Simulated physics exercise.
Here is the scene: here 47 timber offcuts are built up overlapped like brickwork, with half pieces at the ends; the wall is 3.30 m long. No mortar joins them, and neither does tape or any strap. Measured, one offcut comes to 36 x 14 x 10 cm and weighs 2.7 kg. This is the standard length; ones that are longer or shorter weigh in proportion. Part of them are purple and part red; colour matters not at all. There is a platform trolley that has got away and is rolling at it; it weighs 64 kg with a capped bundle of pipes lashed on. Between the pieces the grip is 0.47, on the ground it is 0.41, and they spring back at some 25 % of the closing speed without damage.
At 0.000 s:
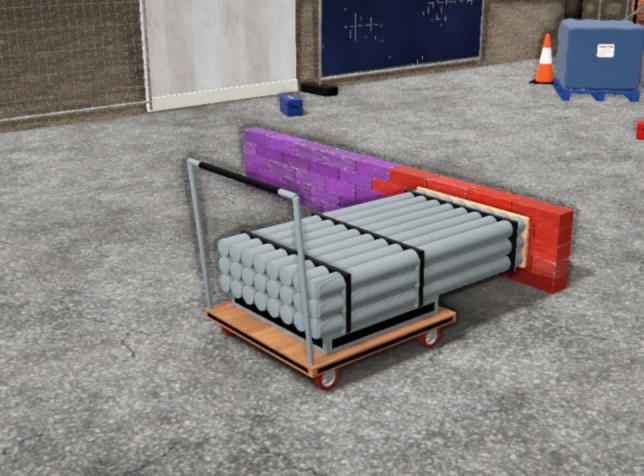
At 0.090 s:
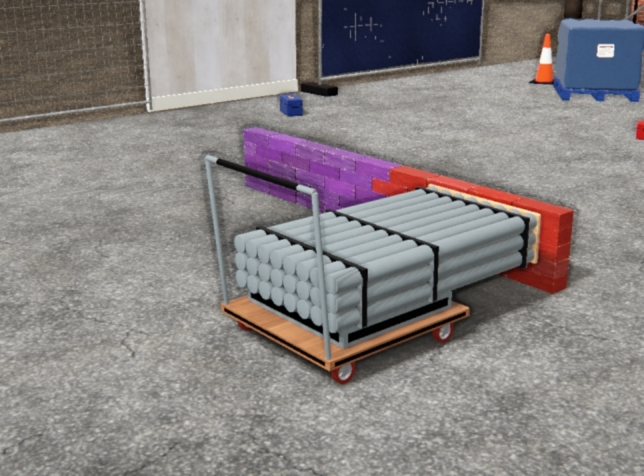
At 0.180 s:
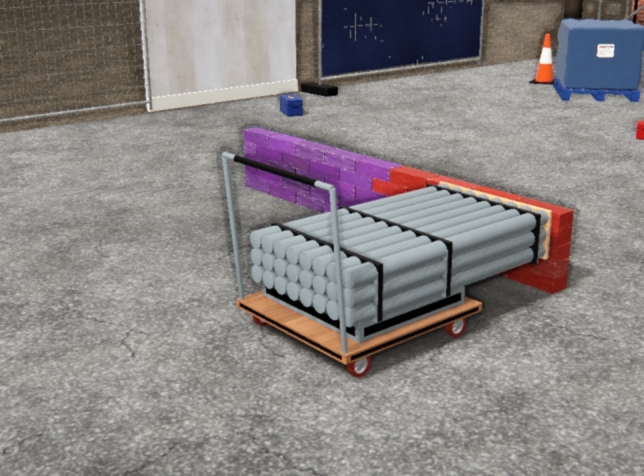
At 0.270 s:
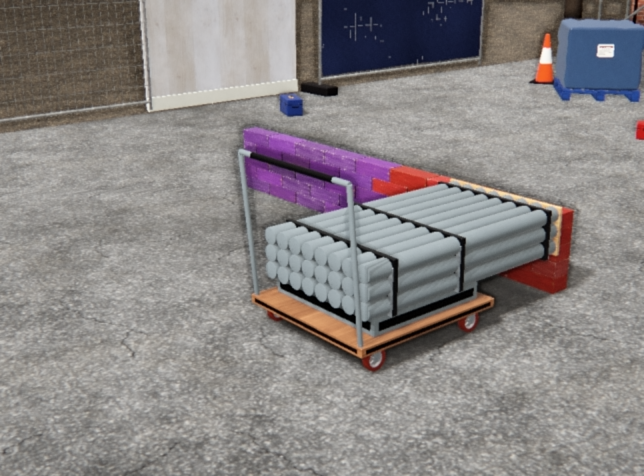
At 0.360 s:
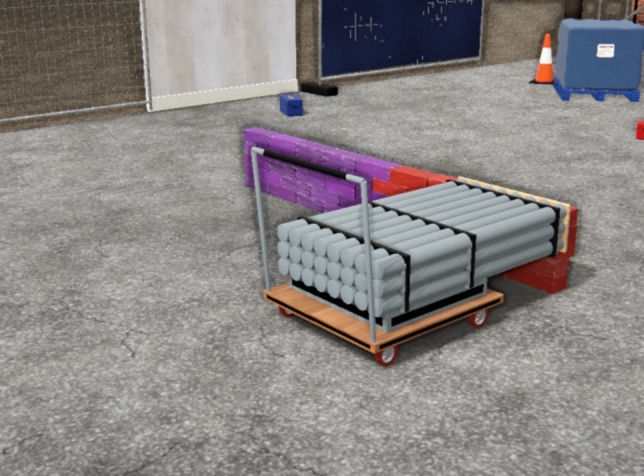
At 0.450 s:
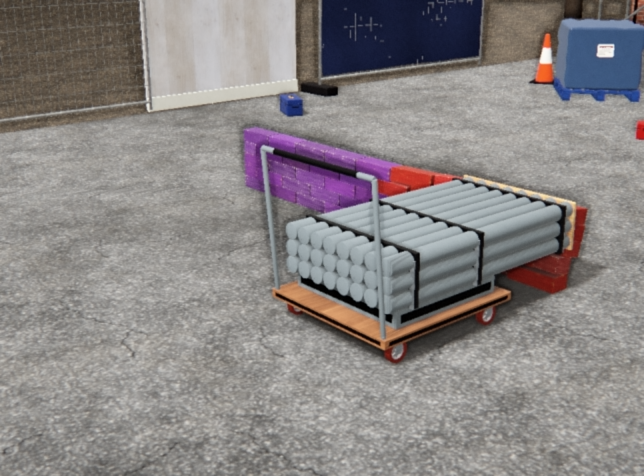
A platform trolley stacked with strapped grey cylinders stands on rough grey paved ground, seen from a fixed, raised viewpoint. Behind it runs a low wall of overlapping blocks, purple at left and red at right, with fencing, a pale panel, an orange cone and a large blue container beyond. The trolley rolls rightward and away, its load closing on the red section, then pushes several red blocks slightly back and tilts some.
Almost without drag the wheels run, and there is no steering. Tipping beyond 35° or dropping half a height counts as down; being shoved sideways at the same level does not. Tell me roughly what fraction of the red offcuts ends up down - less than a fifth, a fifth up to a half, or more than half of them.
Down at the end: More than half.
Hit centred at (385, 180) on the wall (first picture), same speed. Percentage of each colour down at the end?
Down at the end: Red 40 percent, purple 30 percent.
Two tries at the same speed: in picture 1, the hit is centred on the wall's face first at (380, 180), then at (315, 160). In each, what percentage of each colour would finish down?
First try then second: Red 30 and 0, purple 30 and 50 per cent.
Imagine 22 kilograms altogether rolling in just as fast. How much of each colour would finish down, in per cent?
Red 70, purple 0 per cent.
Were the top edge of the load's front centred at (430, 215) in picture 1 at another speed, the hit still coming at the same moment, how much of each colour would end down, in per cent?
You'd end up with red at 60 per cent down and purple at 0 per cent.
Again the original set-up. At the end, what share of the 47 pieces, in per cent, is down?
Estimate: Close to 30%.
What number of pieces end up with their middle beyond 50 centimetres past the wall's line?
Around 8 of them.
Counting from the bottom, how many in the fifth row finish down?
Row tally: 4.
Around 0.64 s, load 21 cm past the wall's line, still rolling; 9 of the 22 red offcuts down (9 of 47 in all colours); top red offcut tipped 31°.
Around 0.90 s, load 35 cm past the wall's line, still rolling; 15 of the 22 red offcuts down (15 of 47 in all colours); top red offcut on its side.
Finally (2.4 s), load 81 cm past the wall's line, stopped; 15 of the 22 red offcuts down (15 of 47 in all colours); top red offcut upside down; top purple offcut unmoved. That is 68 per cent. Seen by the last camera, middles, top red offcut near (436, 207), top purple offcut near (262, 137).
